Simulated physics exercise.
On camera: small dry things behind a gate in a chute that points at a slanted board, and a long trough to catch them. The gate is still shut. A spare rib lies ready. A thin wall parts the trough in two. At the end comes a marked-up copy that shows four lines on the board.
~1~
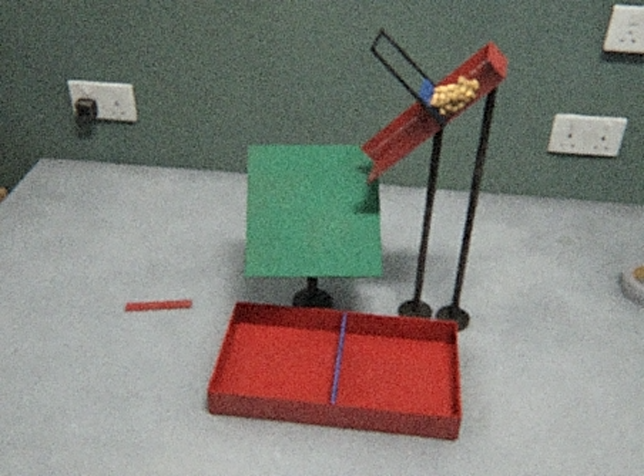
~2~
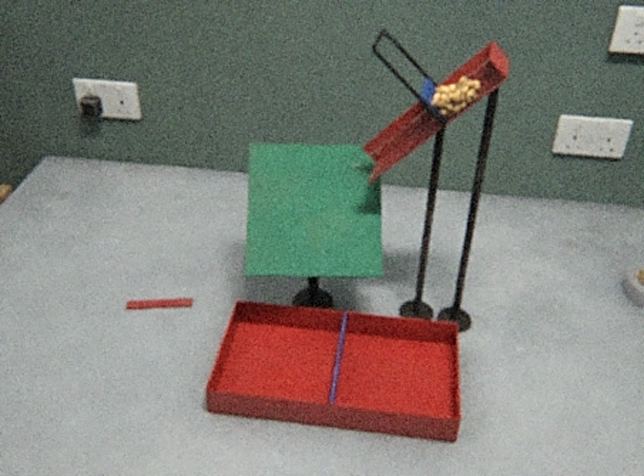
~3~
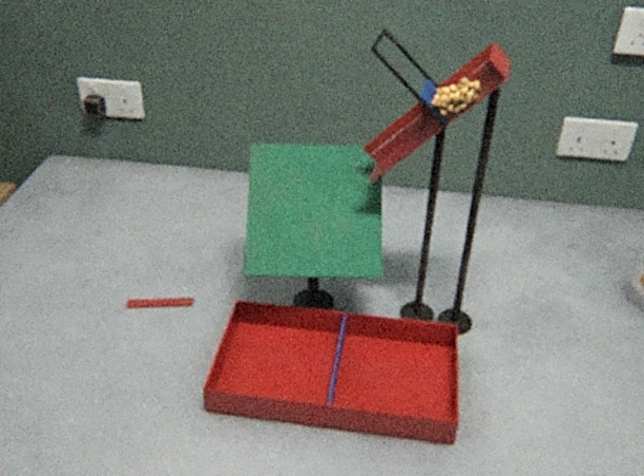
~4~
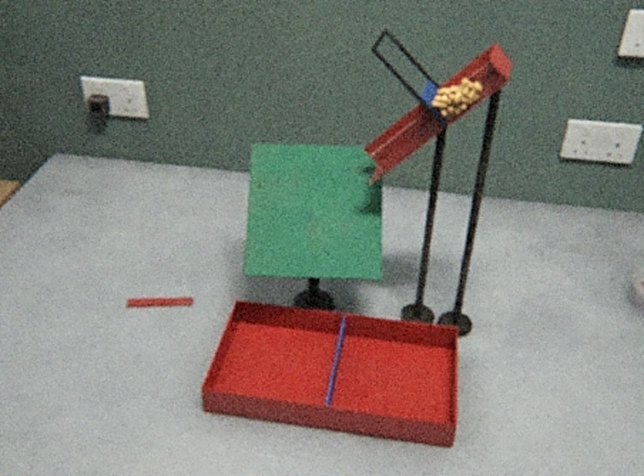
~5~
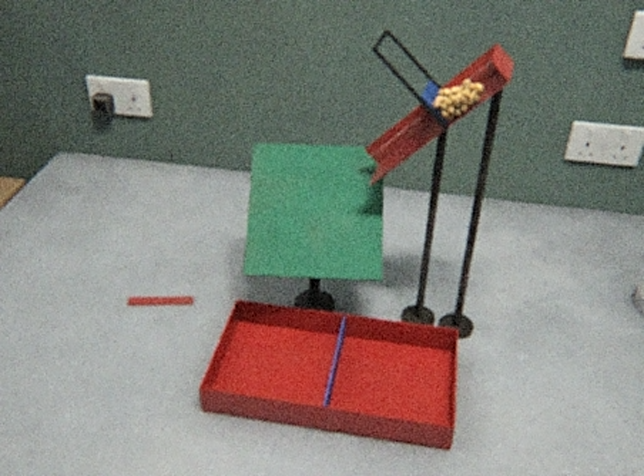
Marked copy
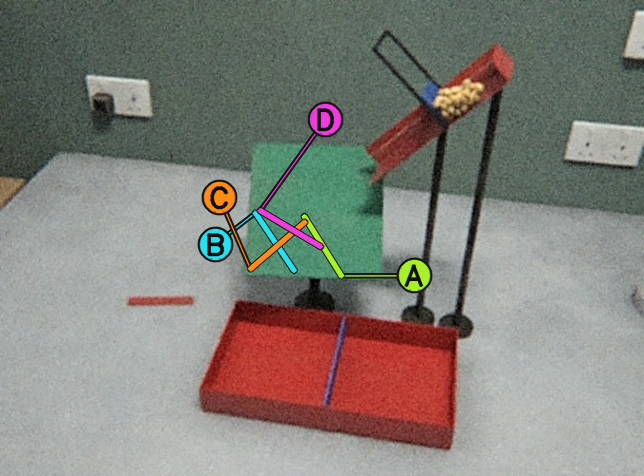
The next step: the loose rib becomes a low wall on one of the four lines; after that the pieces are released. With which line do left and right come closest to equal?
D works best here.
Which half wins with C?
The left half.
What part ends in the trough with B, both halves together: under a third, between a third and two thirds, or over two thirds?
Over two thirds.
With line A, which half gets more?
The right half.
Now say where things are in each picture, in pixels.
Load behind the gate at (449, 100), dried chickpeas; lip of the chute at (371, 173), sloping steeply, in the first frame.
Middle of the board at (315, 209), tilted fairly steeply; middle of its low edge at (314, 276); of its high edge at (315, 145), in the second frame.
Front corners of the trough at (204, 389) and (458, 422); front end of its middle wall at (328, 405); gate still shut at (428, 92), in the third frame.
Middle of the load at (452, 102); lip at (374, 175), in the fourth frame.
Middle of the load at (453, 103); lip at (375, 175), in the fifth frame.
On the marked copy, line A from (304, 216) to (341, 275); line B from (255, 212) to (294, 270); line C from (304, 222) to (250, 268); line D from (260, 210) to (320, 246).
For line A, of what is caught, a small part in the left half, most in the right.
For line B, of what is caught, most in the left half, a small part in the right.
For line C, of what is caught, most in the left half, about a quarter in the right.
For line D, of what is caught, about half in the left half, about half in the right.
